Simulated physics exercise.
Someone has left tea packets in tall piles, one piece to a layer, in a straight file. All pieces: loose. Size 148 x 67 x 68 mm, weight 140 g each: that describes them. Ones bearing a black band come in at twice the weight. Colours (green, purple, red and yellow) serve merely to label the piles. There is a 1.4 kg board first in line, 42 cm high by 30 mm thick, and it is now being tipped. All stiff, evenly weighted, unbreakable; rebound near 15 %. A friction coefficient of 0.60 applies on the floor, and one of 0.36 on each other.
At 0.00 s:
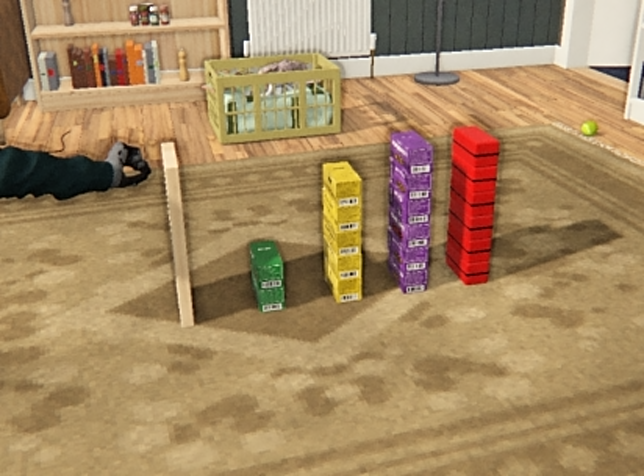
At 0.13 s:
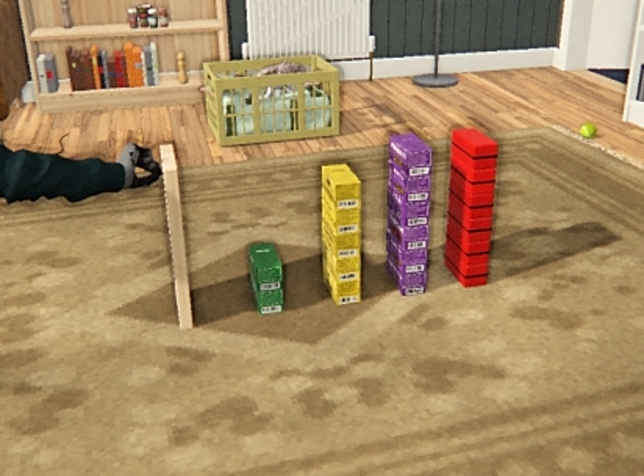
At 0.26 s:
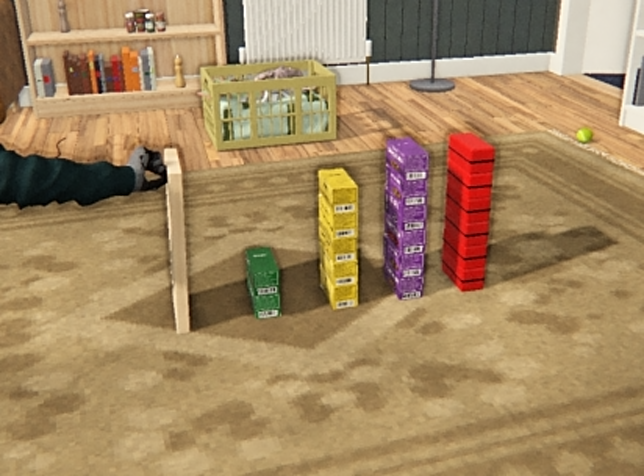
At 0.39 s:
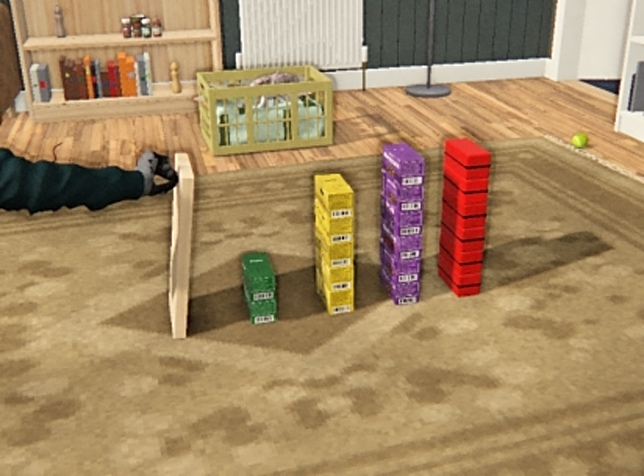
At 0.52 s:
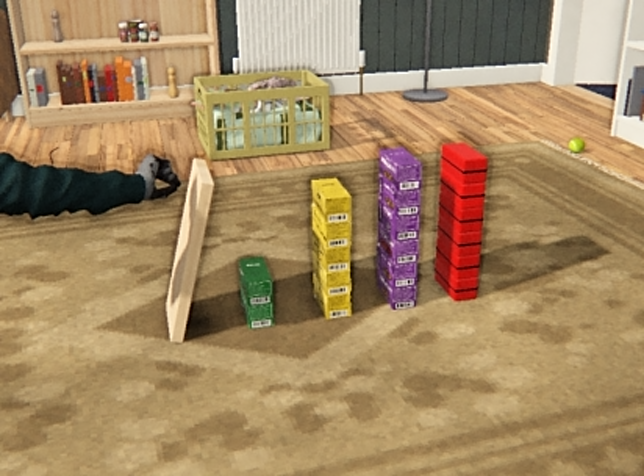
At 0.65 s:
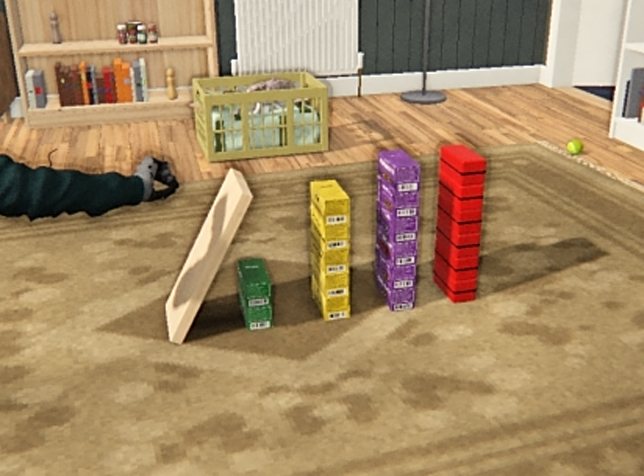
A gloved hand pushing the top of an upright wooden board, leaving it leaning rightward beside four stacks of coloured packets.
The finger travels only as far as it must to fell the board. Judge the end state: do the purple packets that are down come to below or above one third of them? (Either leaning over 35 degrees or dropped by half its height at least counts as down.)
I expect the fraction is smaller than a third.
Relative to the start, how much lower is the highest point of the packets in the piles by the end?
Roughly 0 centimetres lower at the end.
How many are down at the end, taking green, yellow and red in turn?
Colour by colour, green has 0, yellow has 0 and red has 0.
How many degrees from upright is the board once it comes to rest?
Lean from upright: Around 60°.
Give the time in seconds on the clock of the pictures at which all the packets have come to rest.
Near 1.5 s.
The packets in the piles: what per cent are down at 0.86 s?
0 per cent.
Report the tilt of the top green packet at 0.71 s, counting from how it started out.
About 0 degrees.
By 0.71 s, board 38° from upright; none of the 6 purple packets down (0 of 19 in all colours); top purple packet unmoved.
By 0.76 s, board 50° from upright; none of the 6 purple packets down (0 of 19 in all colours); top purple packet unmoved.
By 0.86 s, board 70° from upright; none of the 6 purple packets down (0 of 19 in all colours); top purple packet unmoved; top yellow packet tilted 5°.
By 1.10 s, board 56° from upright; none of the 6 purple packets down (0 of 19 in all colours); top purple packet unmoved; top green packet moved 24 mm.
When it is over (1.6 s), board 59° from upright; none of the 6 purple packets down (0 of 19 in all colours); top purple packet unmoved; top yellow packet moved 6 mm. That is 0 per cent. In pixels of the last frame, middles, top purple packet near (398, 170), top yellow packet near (332, 202).
